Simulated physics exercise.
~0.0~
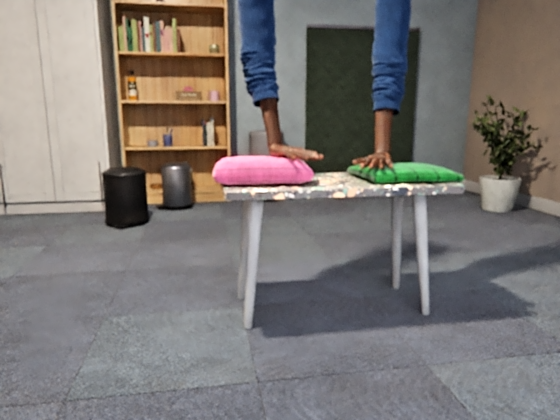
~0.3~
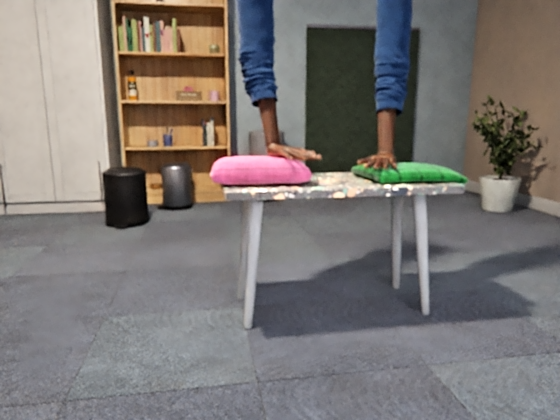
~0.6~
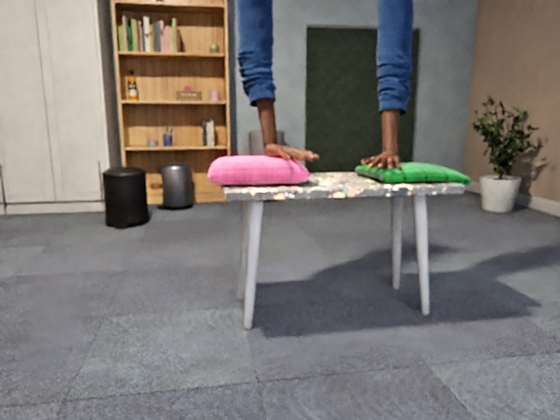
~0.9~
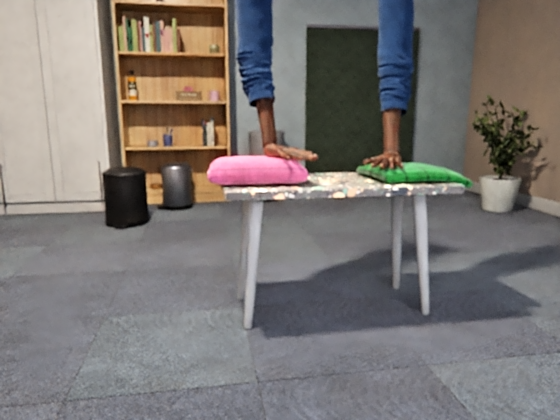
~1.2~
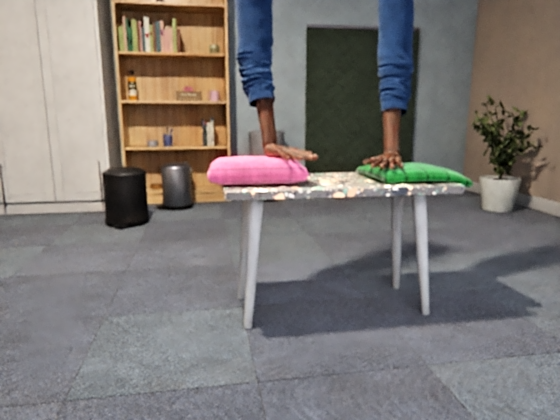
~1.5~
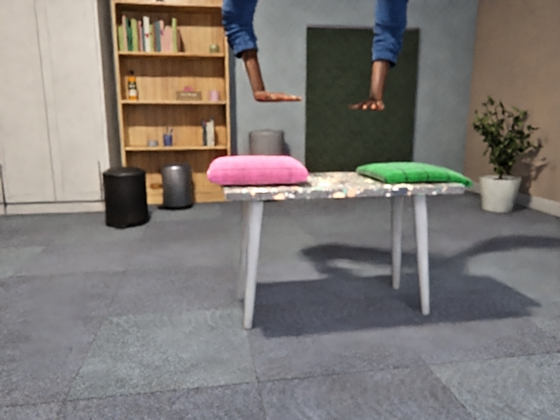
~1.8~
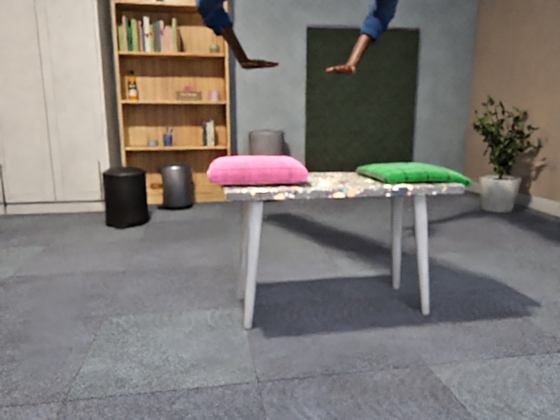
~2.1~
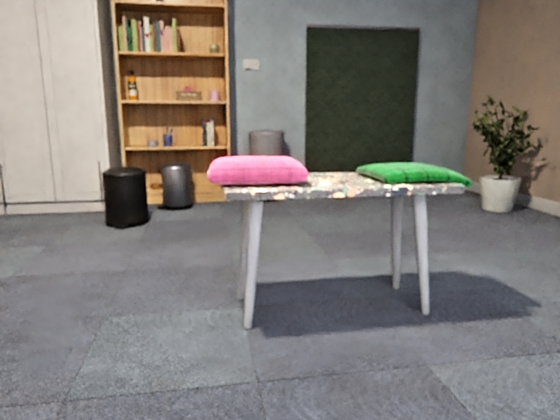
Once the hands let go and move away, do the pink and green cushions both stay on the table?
Yes, both stay on the table. The pink cushion holds its place on the left and the green one remains on top at the right.
